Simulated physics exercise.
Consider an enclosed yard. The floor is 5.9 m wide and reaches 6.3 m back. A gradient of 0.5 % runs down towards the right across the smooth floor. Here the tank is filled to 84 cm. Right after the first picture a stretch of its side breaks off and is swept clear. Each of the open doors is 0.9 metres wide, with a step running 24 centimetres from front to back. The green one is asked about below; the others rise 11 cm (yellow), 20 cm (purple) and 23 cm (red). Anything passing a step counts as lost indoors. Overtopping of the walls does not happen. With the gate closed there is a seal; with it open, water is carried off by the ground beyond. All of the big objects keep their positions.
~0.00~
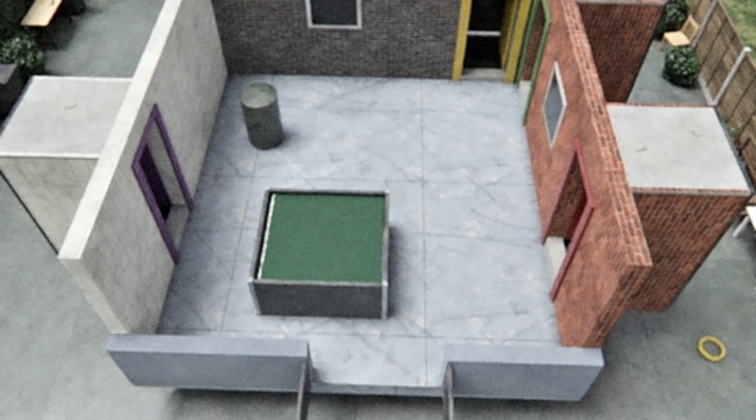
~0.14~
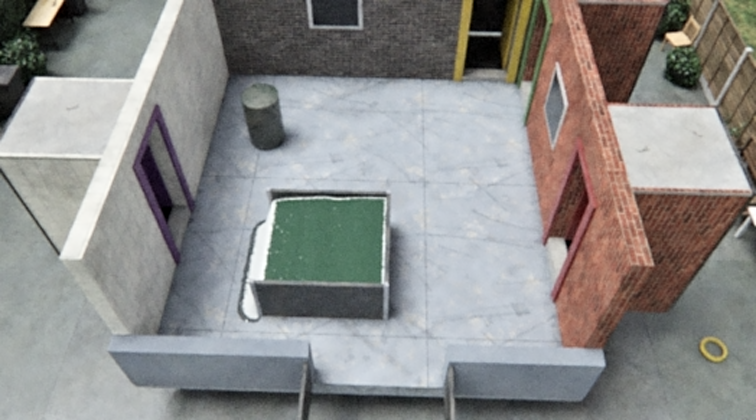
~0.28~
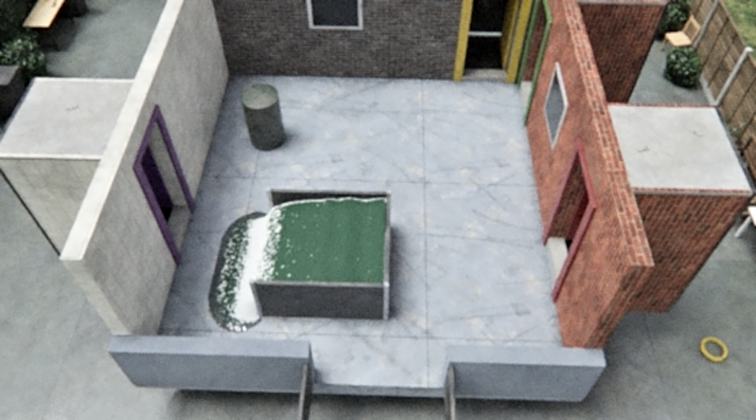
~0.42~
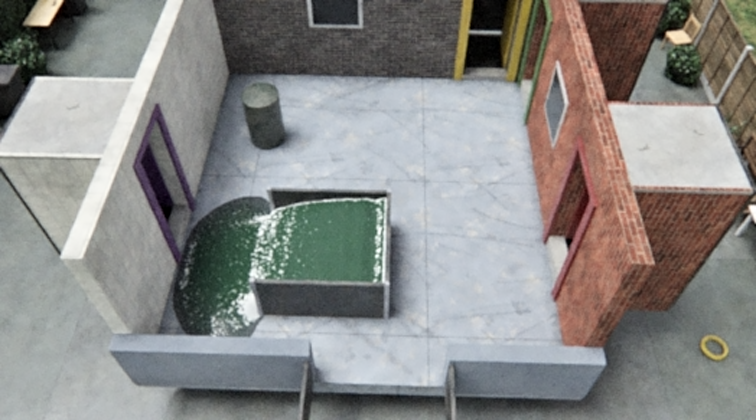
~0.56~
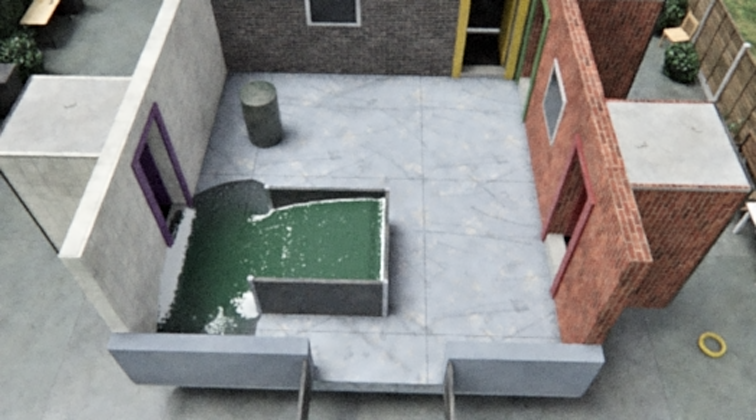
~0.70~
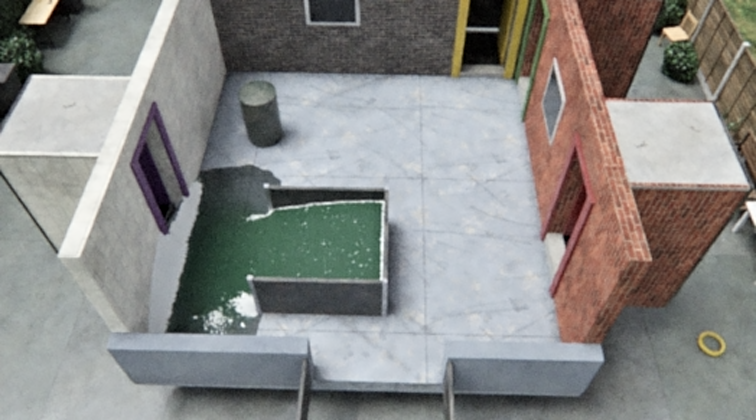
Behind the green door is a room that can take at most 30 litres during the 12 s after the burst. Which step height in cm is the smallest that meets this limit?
A height of roughly 11.5 cm.
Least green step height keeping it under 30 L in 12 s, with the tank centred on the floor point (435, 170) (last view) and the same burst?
At least some 11.0 centimetres tall.
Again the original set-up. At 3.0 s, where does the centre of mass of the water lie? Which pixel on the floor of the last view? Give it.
At about (269, 242).
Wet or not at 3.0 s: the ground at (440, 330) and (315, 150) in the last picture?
First soaked, then soaked.
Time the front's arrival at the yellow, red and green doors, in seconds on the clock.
Yellow = 4.5 s, red = 3.4 s, green = 5.0 s.
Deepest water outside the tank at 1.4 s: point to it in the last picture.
Look close to (149, 359).
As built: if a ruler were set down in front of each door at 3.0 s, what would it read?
In cm - yellow: 0, purple: 22, red: 0, green: 0.
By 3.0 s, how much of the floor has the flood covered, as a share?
Close to 50 per cent of it is wet.
After 1.4 s water covers 20 % of the floor, deepest (62 cm) near (149, 359); it has not reached the green door.
After 3.0 s water covers 50 % of the floor, deepest (34 cm) near (226, 77); it has not reached the green door.
After 12.0 s water covers 95 % of the floor, deepest (9 cm) near (538, 324); 7 cm at the green door, 0 litres in over its 22 cm step.
At the green door as built, the water arrived by 5.0 s and peaked near 18 cm at 6.4 s.
Run again over the same 12 s with other heights there, 56 litres in over 9.5 cm, 15 litres over 13 cm. The limit of 30 litres is kept from about 11.5 cm up.
